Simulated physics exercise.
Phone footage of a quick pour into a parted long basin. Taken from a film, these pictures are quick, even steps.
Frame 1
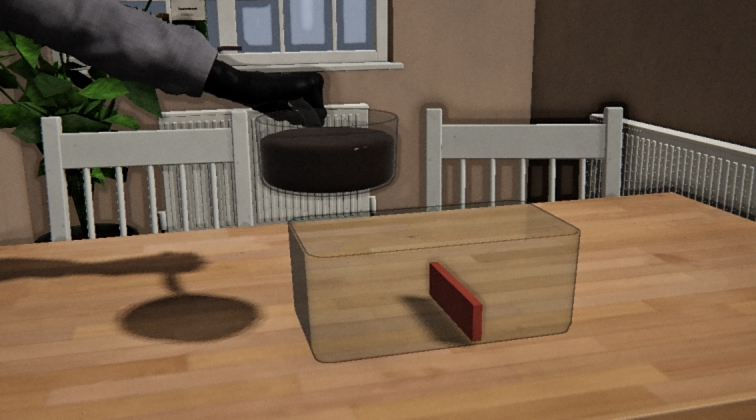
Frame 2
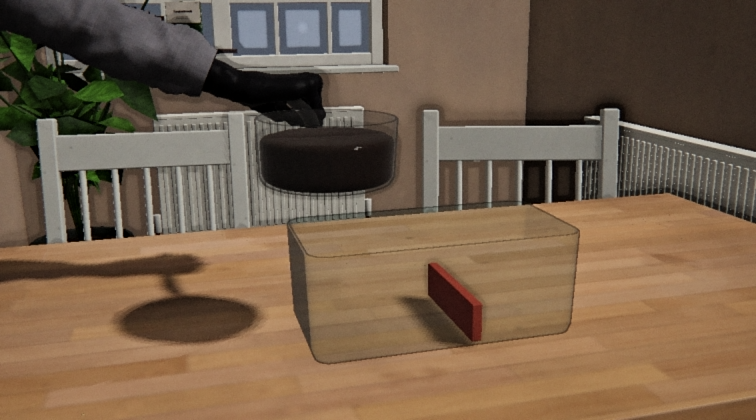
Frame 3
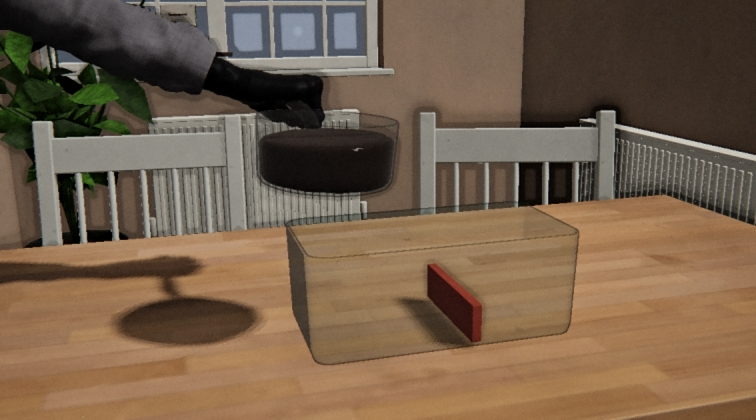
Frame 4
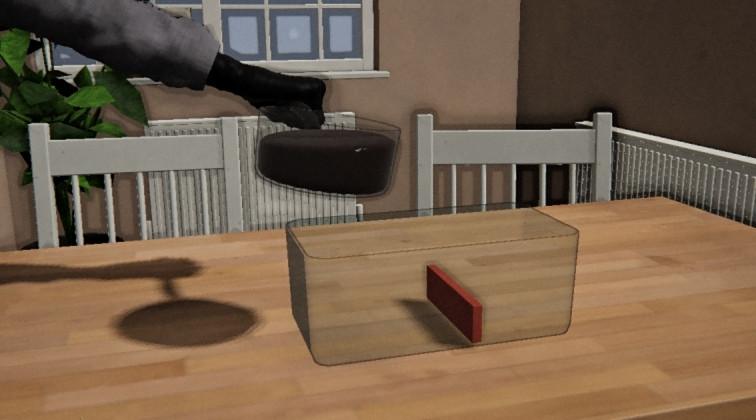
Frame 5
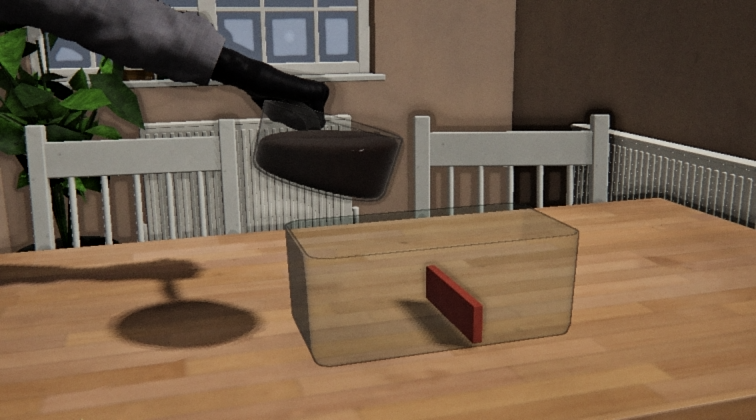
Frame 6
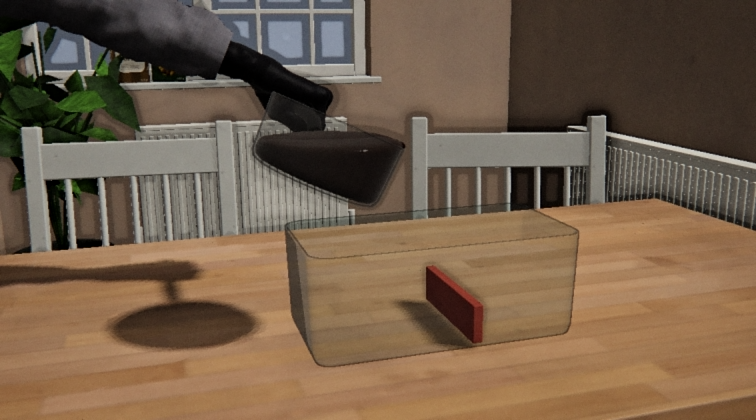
At a wooden table, a black-gloved hand tilting a clear round dish of dark liquid rightward above a clear basin with a red divider.
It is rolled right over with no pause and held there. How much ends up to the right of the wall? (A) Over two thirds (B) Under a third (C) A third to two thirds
Under a third.
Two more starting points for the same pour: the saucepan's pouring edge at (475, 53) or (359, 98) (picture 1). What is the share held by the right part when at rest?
Roughly 80 % and 5 %.
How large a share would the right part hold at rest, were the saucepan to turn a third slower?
It comes to near 25 per cent.
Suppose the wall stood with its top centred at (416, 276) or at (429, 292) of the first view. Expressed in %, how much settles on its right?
Roughly 70 % and 60 %.
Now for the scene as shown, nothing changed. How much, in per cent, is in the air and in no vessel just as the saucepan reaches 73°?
Somewhere around 25 per cent of it.
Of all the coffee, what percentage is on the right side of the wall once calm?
I'd put it near 20 per cent.
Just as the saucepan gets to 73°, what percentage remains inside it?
I'd reckon near 40 percent is still held at that tilt.
A moment on, the saucepan is tipped part way and 42 per cent is still to pour, 24 is left of the wall and 8 right of it.
Next, the saucepan is tipped on its side and 11 per cent is still to pour, 65 is left of the wall and 20 right of it.
Then the saucepan is tipped on its side and 2 per cent is still to pour, 76 is left of the wall and 20 right of it.
Later the saucepan is tipped on its side and 1 per cent is still to pour, 79 is left of the wall and 20 right of it.
In the end 79 per cent lies left of the wall, 20 right of it and 0 outside.
